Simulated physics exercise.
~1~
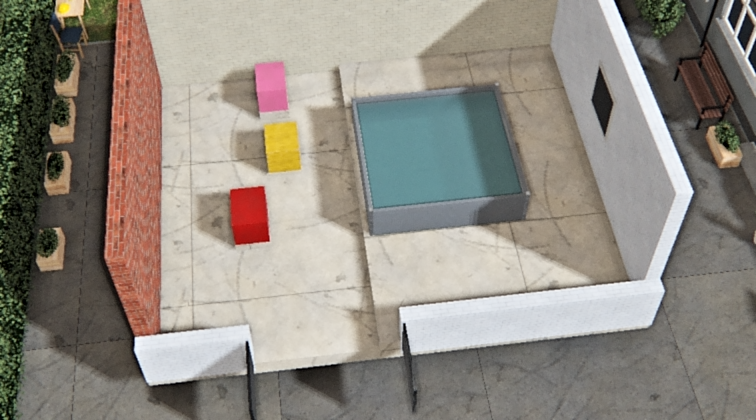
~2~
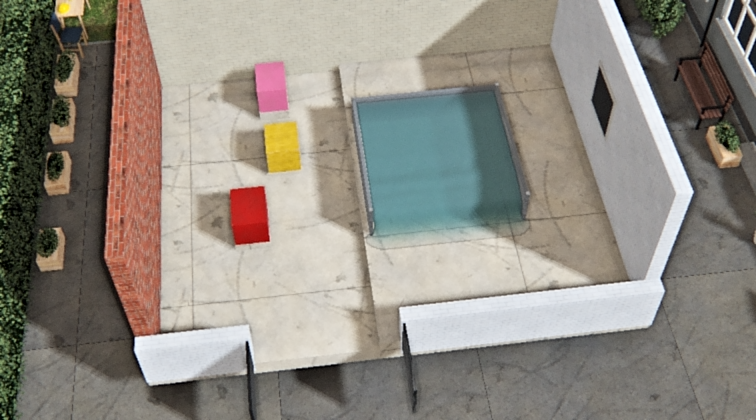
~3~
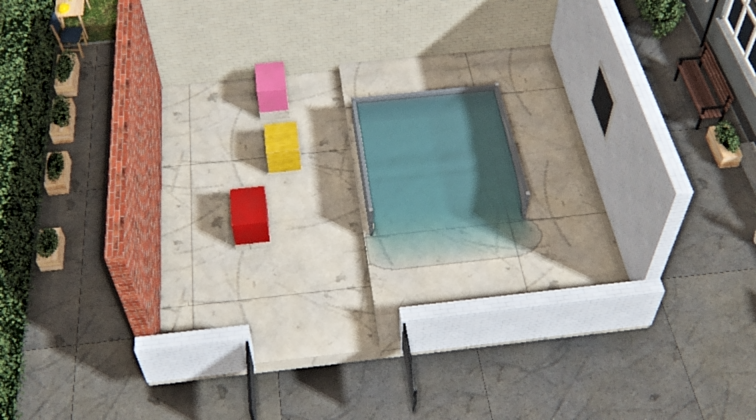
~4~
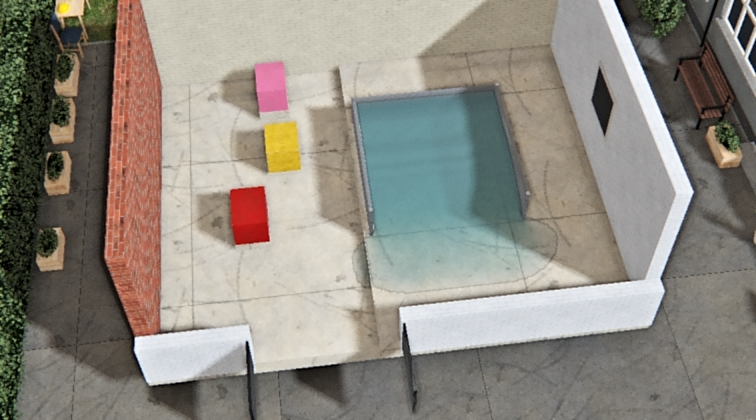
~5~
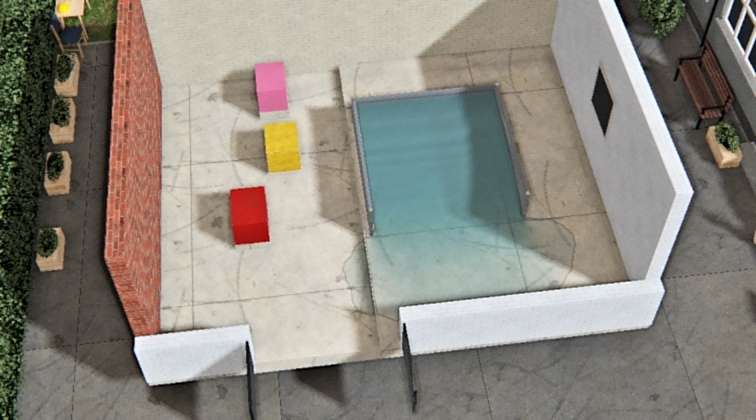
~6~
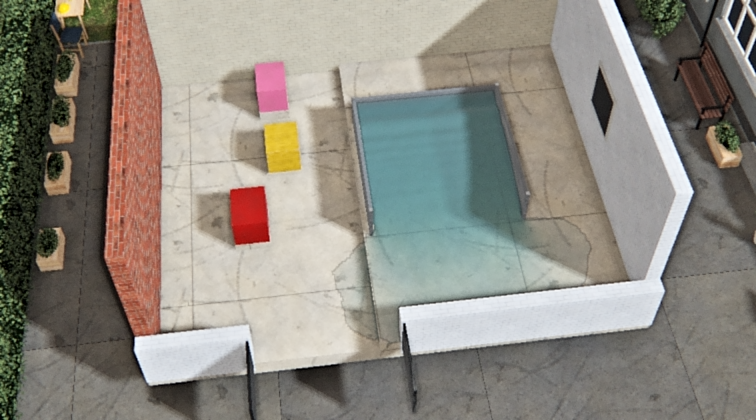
The near side of a water tank tore away in a walled yard, and water poured out across the pale floor toward the low white wall, while the pink, yellow and red crates stayed still.
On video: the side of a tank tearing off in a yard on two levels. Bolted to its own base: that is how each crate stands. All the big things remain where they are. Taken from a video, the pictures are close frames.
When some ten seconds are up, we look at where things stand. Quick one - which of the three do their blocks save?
The red crate will not be touched; the pink crate will not be touched; the yellow crate will be touched.
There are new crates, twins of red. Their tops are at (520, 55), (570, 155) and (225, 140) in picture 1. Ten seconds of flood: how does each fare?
Respectively: Is reached, is reached and comes through fine.
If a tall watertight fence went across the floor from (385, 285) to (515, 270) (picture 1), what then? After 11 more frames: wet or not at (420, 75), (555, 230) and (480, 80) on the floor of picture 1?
One after the other: Free of water, covered, no water.
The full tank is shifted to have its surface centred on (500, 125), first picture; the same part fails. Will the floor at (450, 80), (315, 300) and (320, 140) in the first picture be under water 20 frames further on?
Results in order - left untouched, swamped, left untouched.
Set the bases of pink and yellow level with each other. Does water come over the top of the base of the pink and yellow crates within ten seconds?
After ten seconds the pink crate is swamped, and the yellow crate is unaffected.
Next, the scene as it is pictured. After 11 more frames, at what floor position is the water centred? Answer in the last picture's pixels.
Centre of mass: Roughly (461, 232).
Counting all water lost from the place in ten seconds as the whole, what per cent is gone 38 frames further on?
That comes to 80 per cent, as I work it out.
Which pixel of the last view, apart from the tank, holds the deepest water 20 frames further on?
Deepest point: Roughly (635, 301).
A moment on, water covers 25 % of the floor; the red crate not reached, the pink crate not reached, the yellow crate not reached.
Next, water covers 25 % of the floor; the red crate not reached, the pink crate not reached, the yellow crate not reached.
Then, water covers 45 % of the floor; the red crate not reached, the pink crate not reached, the yellow crate not reached.
Later, water covers 75 % of the floor; the red crate water round its plinth, the pink crate not reached, the yellow crate not reached.
In the end, water covers 100 % of the floor; the red crate stayed above the water, the pink crate stayed above the water, the yellow crate was topped.
